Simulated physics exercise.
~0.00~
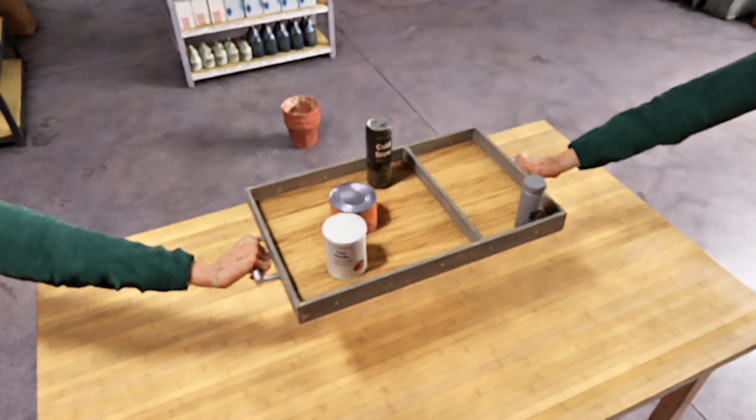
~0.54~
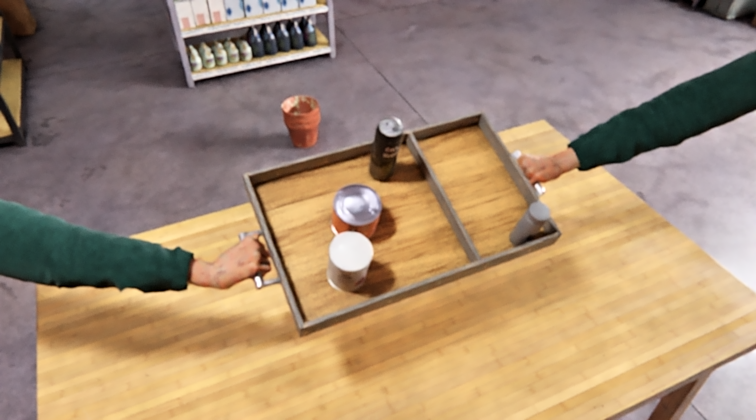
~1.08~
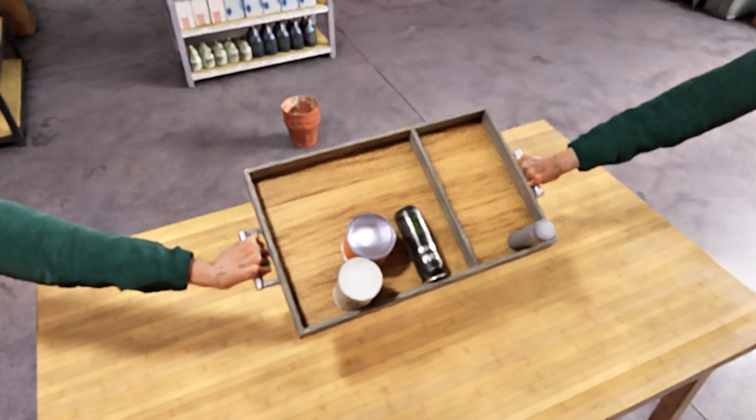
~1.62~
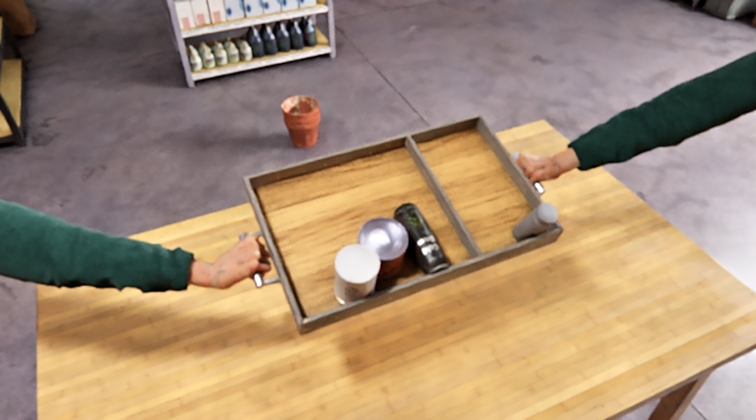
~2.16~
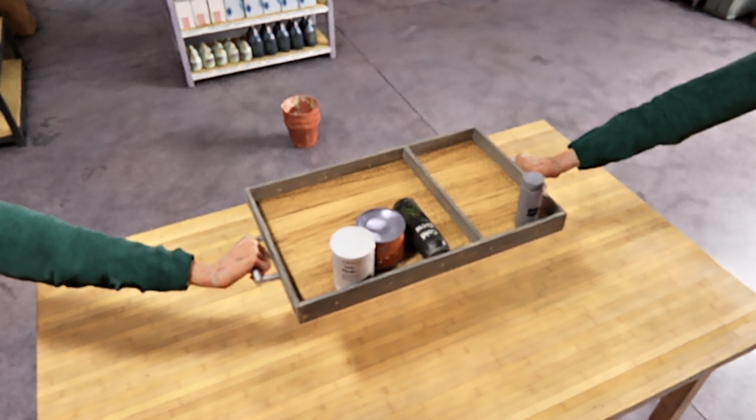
A wooden tray held level by two green-sleeved arms above a table carries a black can, an orange tub, a white tin and a grey shaker. The hands tip its near edge downward, and the black can begins to lean. As the tilt steepens, the can topples and ends up by the near rim, while the orange tub slides toward the same side and the white tin and shaker lean. The hands then bring the tray back level. The can remains on its side beside the shifted tub, with the tin and shaker upright near where they began.
